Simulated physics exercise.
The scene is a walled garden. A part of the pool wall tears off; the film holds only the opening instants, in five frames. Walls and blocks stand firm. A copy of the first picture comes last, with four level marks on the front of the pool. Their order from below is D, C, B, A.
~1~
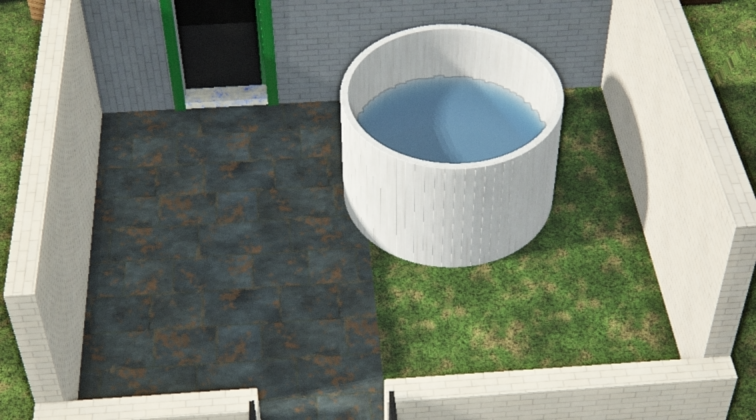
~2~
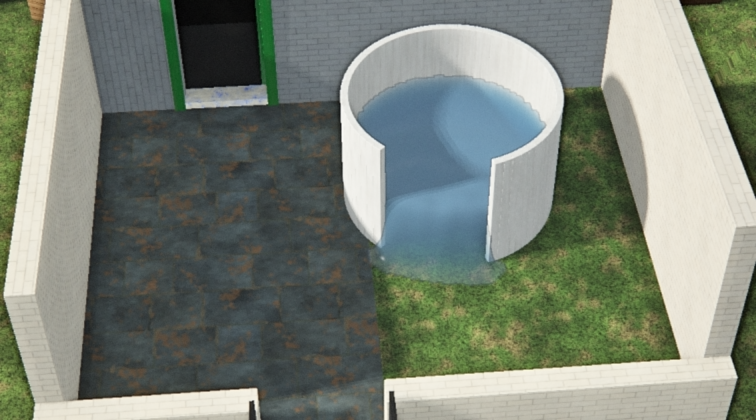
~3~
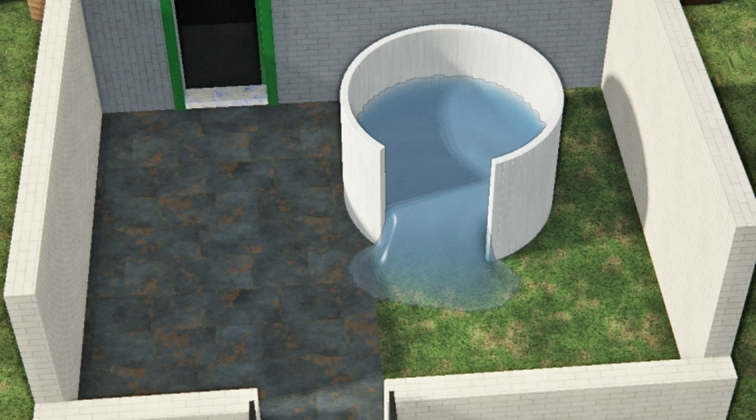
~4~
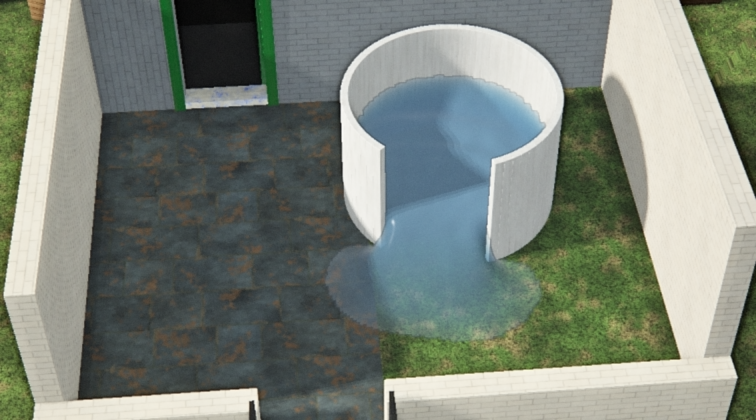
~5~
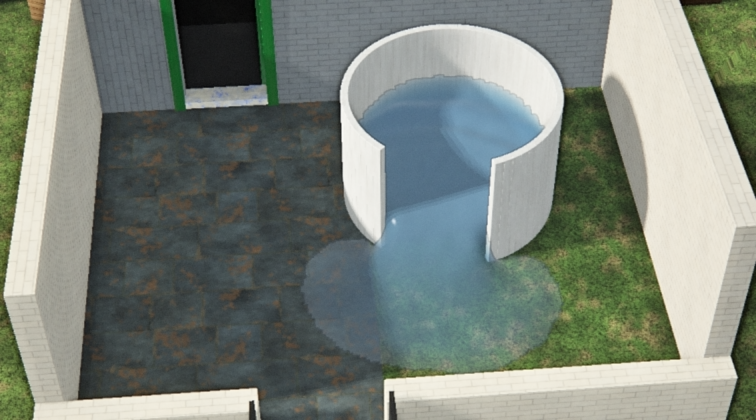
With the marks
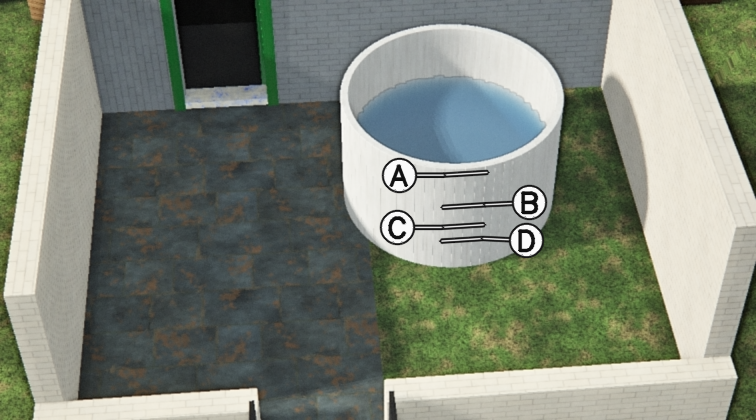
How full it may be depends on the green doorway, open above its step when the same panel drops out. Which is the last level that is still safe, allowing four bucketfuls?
I would pick mark B.
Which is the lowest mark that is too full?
Mark A.
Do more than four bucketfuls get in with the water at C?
No, not at all.
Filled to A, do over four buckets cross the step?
Yes, it does.
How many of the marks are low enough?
Three.
On the marked copy, A at (465, 173); B at (463, 206); C at (462, 226); D at (462, 239); from the bottom up D, C, B, A.
If A is chosen, about 12 bucketfuls get in.
If B is chosen, a bucket or two gets in.
If C is chosen, nothing gets over.
If D is chosen, nothing gets over.
